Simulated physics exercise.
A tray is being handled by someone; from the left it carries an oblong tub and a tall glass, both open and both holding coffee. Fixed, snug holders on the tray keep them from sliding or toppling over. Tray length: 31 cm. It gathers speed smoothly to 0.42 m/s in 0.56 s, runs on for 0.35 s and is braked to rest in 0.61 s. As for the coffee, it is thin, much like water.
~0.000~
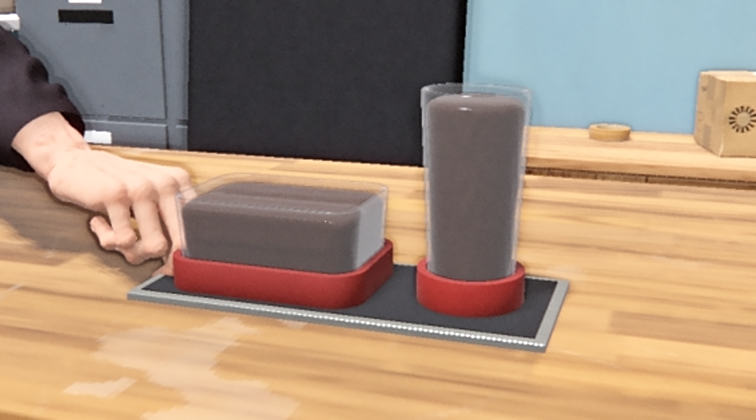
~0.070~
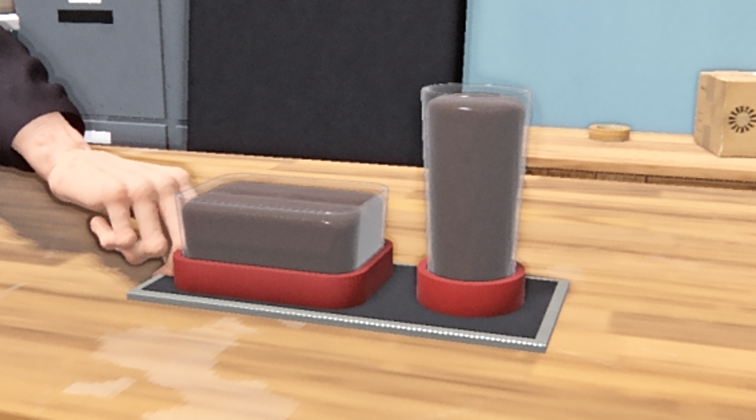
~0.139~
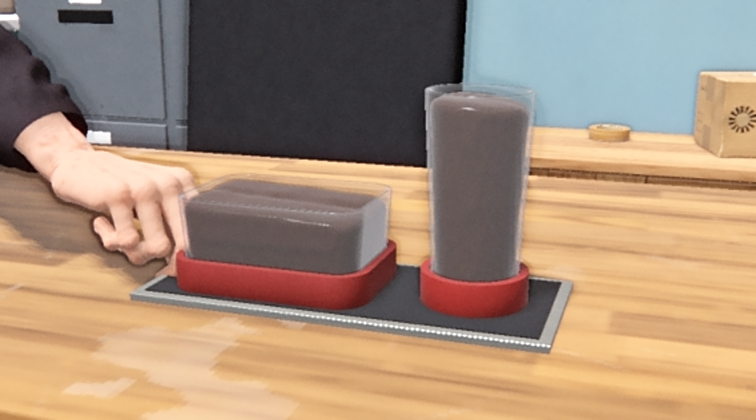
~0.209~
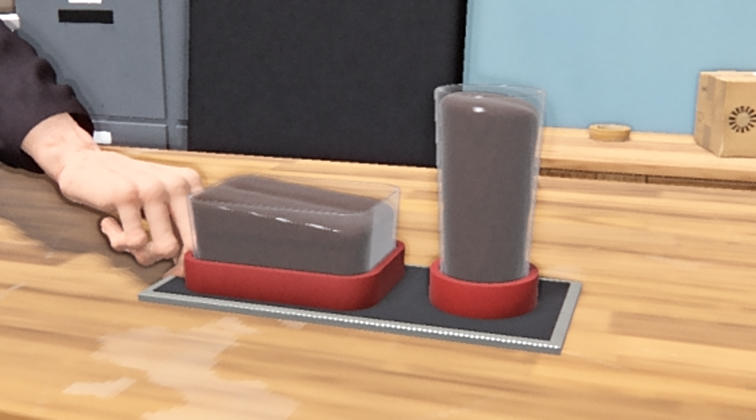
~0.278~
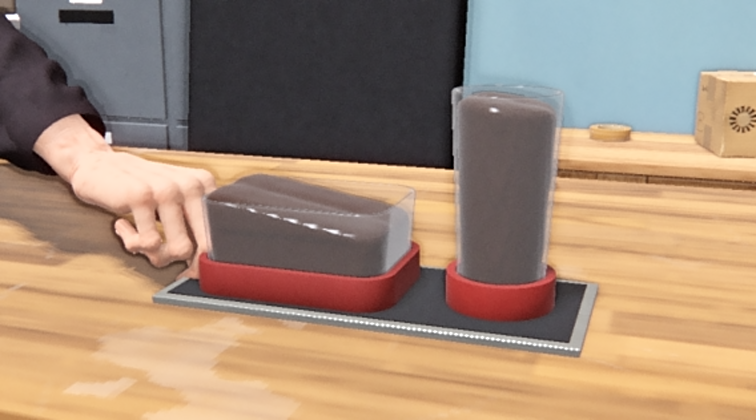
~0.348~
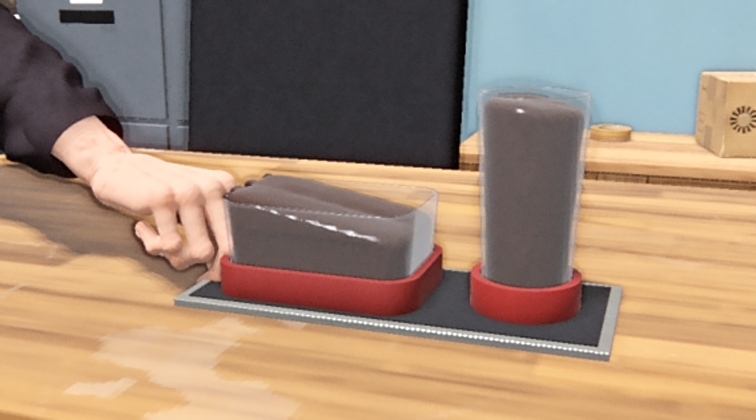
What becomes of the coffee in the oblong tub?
The contents partly escape.
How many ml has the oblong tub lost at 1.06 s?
Roughly 4 ml.
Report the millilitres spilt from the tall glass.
I'd say around 0 ml all told.
After 0.70 s the tray moves at 0.42 m/s; losses from the left are 4, 0 ml.
After 1.06 s the tray moves at 0.36 m/s; losses from the left are 4, 0 ml.
After 1.41 s the tray moves at 0.03 m/s; losses from the left are 7, 0 ml.
After 1.77 s the tray moves at 0.00 m/s; losses from the left are 7, 0 ml.
In the end losses from the left are 7, 0 ml.
